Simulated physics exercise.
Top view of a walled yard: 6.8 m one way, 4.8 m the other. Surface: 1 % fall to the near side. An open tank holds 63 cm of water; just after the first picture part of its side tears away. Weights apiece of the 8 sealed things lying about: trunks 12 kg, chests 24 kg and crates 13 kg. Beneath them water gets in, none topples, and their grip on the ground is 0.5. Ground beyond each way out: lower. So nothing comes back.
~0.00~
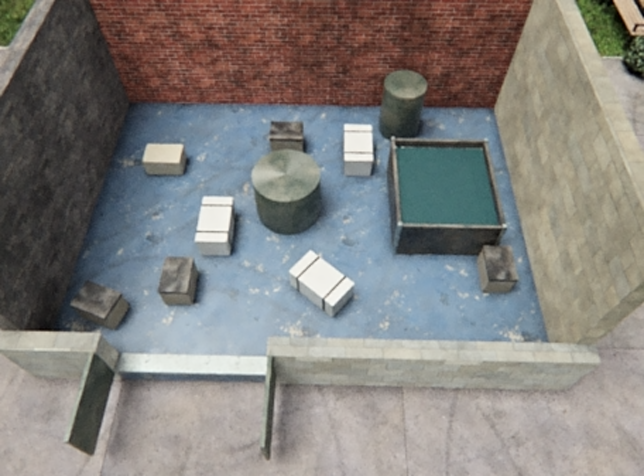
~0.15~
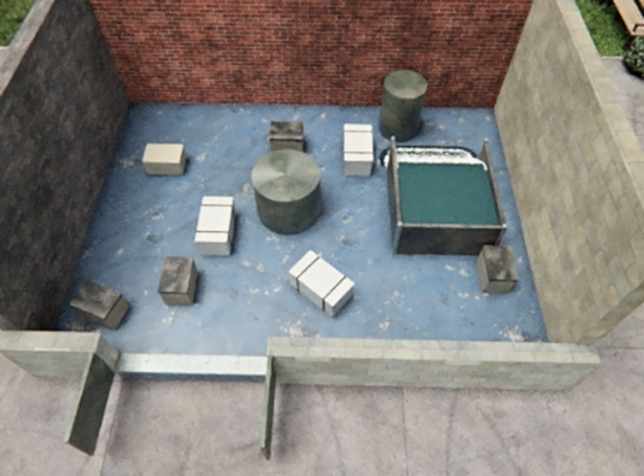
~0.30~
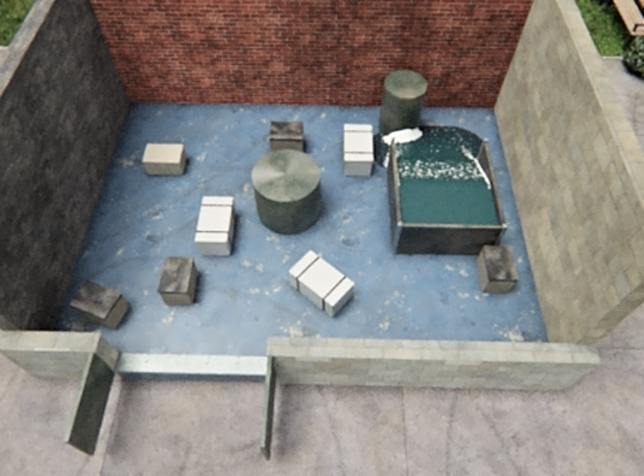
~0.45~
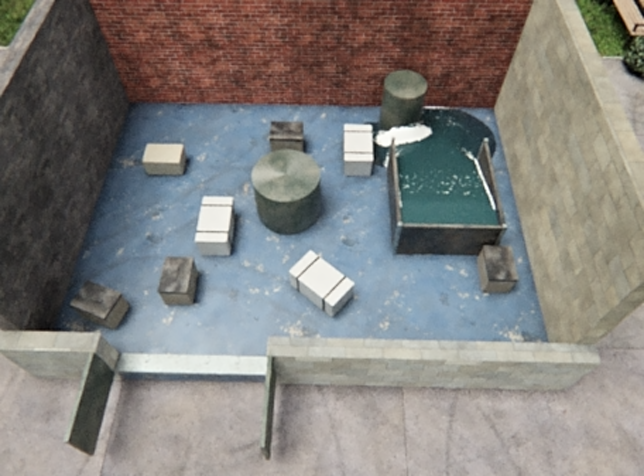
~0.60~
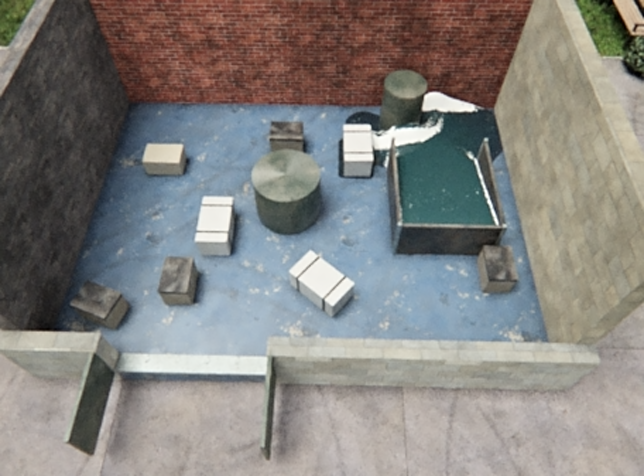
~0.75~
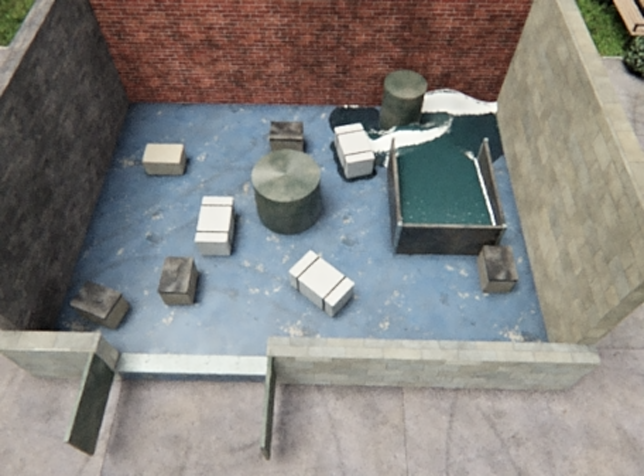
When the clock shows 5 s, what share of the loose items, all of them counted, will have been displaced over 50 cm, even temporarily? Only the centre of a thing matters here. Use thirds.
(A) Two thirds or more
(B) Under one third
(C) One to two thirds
Answer: B.
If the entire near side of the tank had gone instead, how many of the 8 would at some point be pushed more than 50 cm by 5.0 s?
The answer then is 4.
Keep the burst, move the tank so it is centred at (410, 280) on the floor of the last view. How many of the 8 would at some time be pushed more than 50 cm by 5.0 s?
2.
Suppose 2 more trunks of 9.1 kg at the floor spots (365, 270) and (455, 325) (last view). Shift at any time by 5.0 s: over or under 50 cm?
Listed in order, the answers are inside half a metre followed by beyond half a metre.
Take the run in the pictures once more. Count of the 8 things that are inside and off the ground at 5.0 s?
Just then, the number is 0.
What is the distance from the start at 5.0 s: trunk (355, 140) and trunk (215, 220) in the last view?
Going in order, that's 80 cm for one and 0 cm for the other.
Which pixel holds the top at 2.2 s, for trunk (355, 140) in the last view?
Estimated pixel: Around (320, 166).
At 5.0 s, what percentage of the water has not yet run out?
Remaining: Approx. 100 per cent.
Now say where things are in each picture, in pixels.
A trunk at (358, 142), on the bottom; a trunk at (321, 277) rests on the ground; water covers 2.2 m2; 0 of 8 have shifted, in the first frame.
A trunk at (358, 142) rests on the ground; a trunk at (321, 277) rests on the ground; water covers 3.0 m2; 0 of 8 have shifted, in the second frame.
A trunk at (358, 142), on the bottom; a trunk at (321, 277) rests on the ground; water covers 3.8 m2; 0 of 8 have shifted, in the third frame.
A trunk at (358, 142), on the bottom; a trunk at (321, 277) rests on the ground; 4.6 m2 under water; 0 of 8 have shifted, in the fourth frame.
A trunk at (358, 142) rests on the ground; a trunk at (321, 277) rests on the ground; water covers 5.2 m2; 0 of 8 have shifted, in the fifth frame.
A trunk at (354, 142) rests on the ground, 7 cm from its start; a trunk at (321, 277), on the bottom; 5.7 m2 under water; 1 of 8 have shifted, in the sixth frame.
After 1.1 s 0 of 8 are over 50 cm from their spots; 0 afloat.
After 2.2 s 1 of 8 are over 50 cm from their spots; 0 afloat.
After 3.5 s 1 of 8 are over 50 cm from their spots; 0 afloat.
After 5.0 s 1 of 8 are over 50 cm from their spots, and 1 have been at some point; 0 afloat.
